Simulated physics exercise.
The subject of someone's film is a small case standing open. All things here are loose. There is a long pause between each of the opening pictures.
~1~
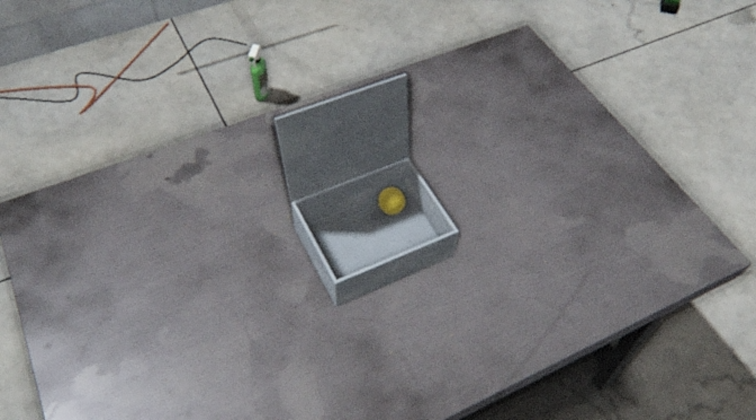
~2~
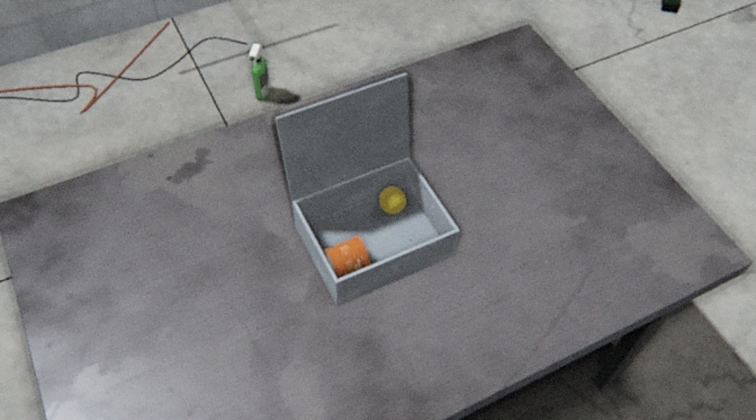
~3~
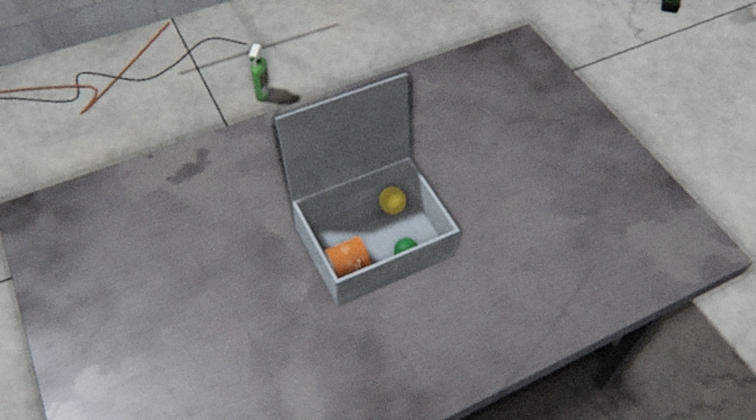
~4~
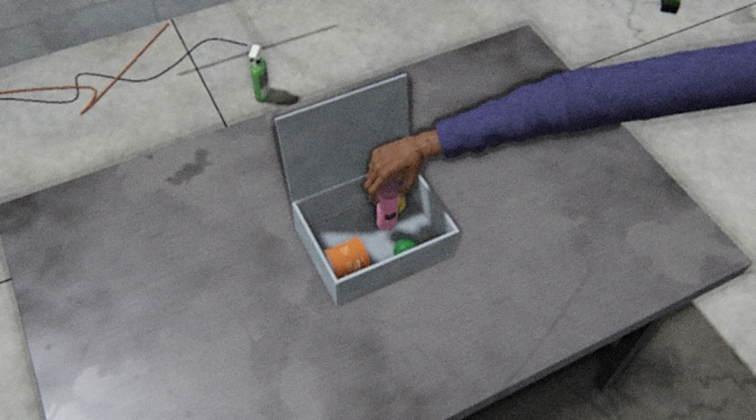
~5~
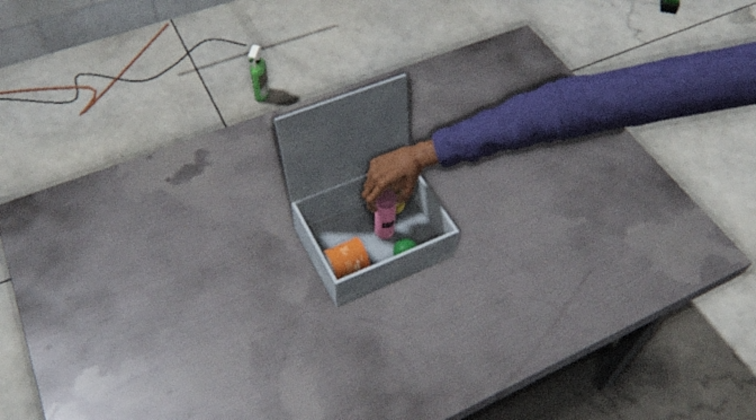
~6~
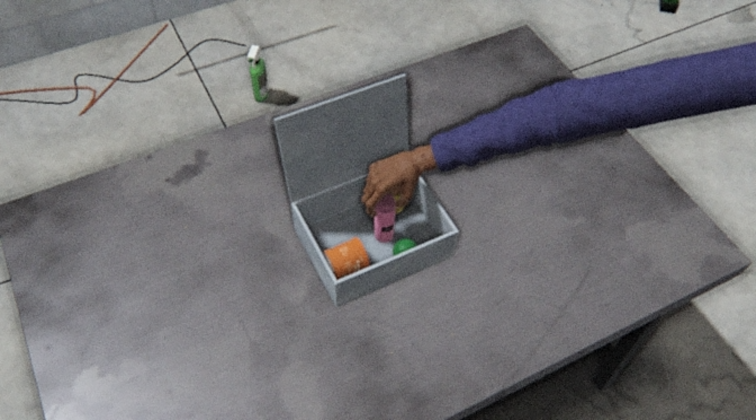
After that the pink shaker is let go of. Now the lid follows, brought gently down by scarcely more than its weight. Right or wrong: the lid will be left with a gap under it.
Right.
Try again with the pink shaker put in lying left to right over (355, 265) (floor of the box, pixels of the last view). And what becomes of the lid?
Then the lid does shut, as it turns out.
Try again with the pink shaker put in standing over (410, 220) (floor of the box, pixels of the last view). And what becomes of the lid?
Well, in that case it won't go down.
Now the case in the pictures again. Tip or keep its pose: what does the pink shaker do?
It stays as it was set.
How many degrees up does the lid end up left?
Angle above rim: About 25°.
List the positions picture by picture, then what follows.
In the first picture, the last thing is not in view yet.
In the second picture, the last thing is not in view yet; yellow lemon (393, 200).
In the third picture, the last thing is not in view yet; orange tin (346, 259).
The fourth picture shows on its way; pink shaker (388, 205).
The fifth picture shows on its way; pink shaker (385, 214).
The sixth picture shows put in, still held; pink shaker (385, 218); orange tin (345, 260).
Then, 1.10 s after the last picture, lid starting down.
Then, 1.60 s after the last picture, lid 59° above the rim.
Then, 1.90 s after the last picture, lid 36° above the rim.
At rest, lid 23° above the rim; all 4 in place. Seen from the same camera at the end, pink shaker near (385, 219).
